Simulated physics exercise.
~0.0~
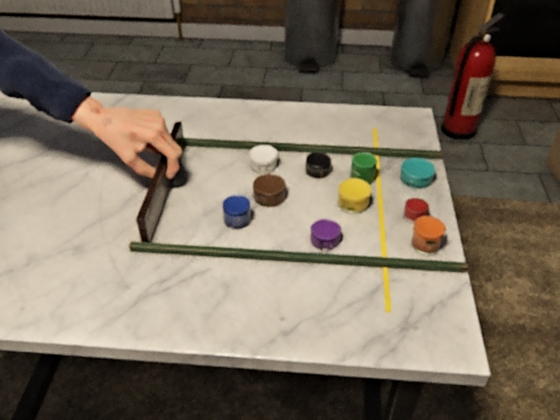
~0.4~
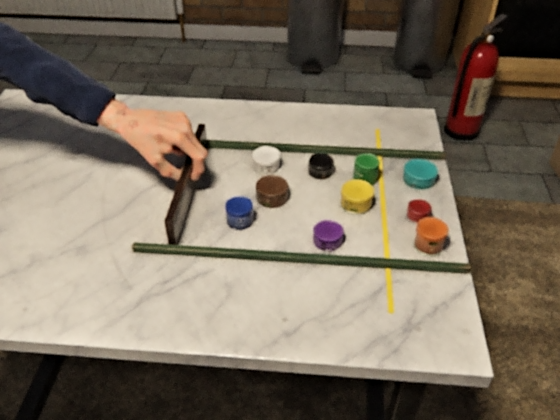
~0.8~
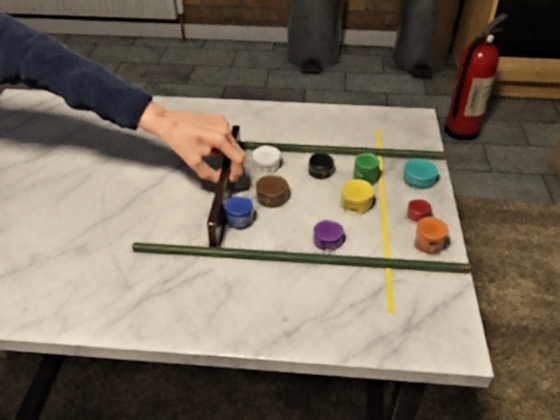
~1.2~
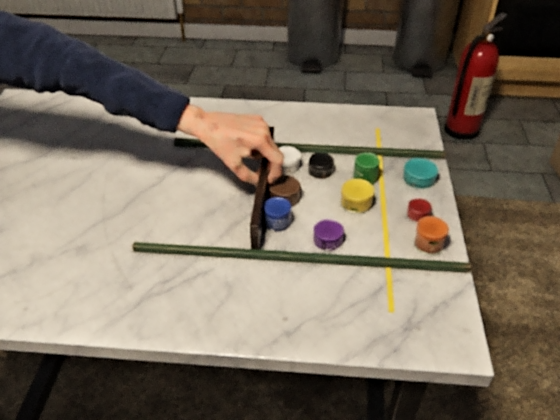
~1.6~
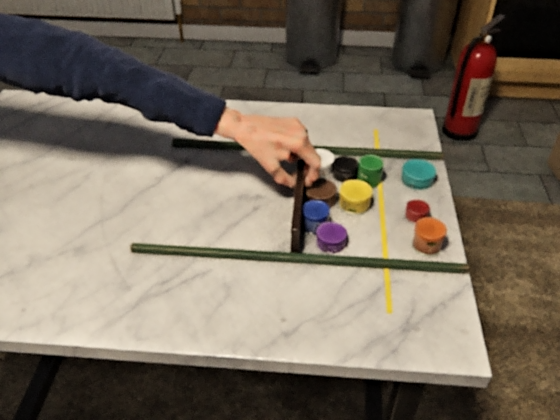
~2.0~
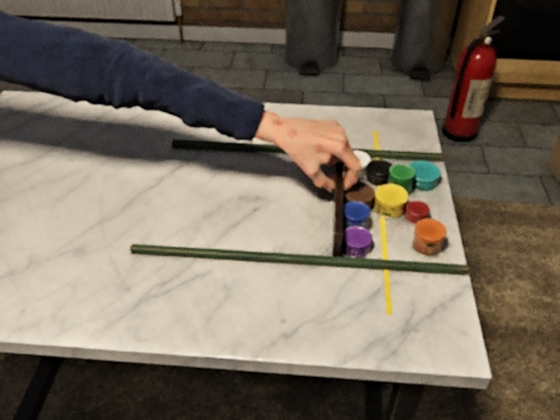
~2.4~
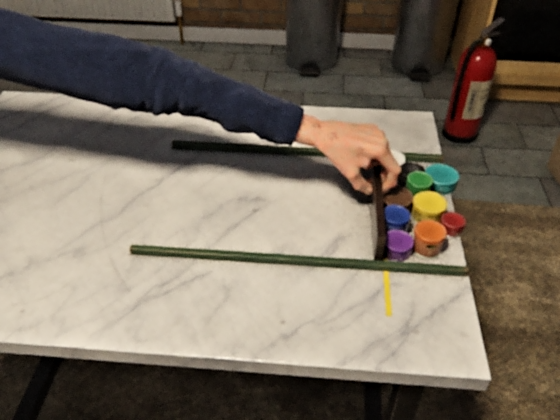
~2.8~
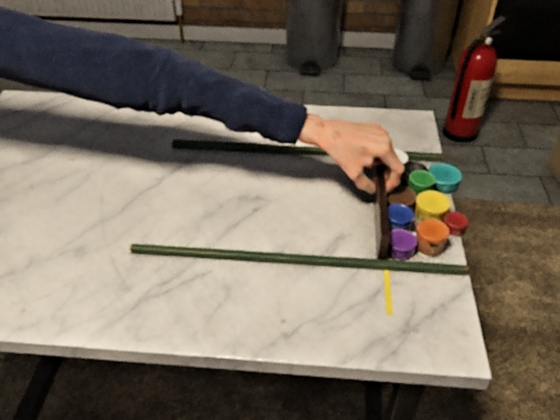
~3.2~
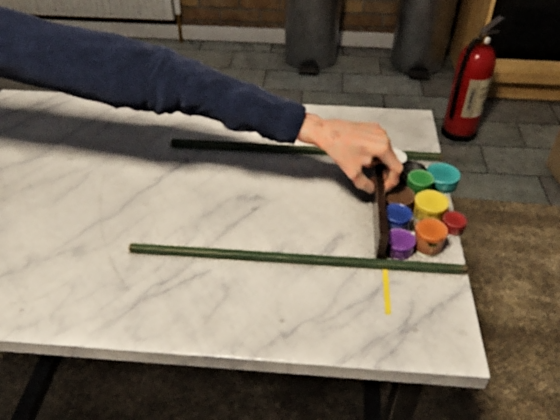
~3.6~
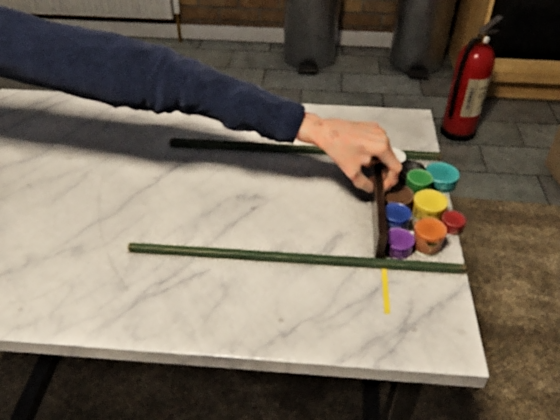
A hand slides a dark board right, bunching colourful pots near the table's end, where they stay.
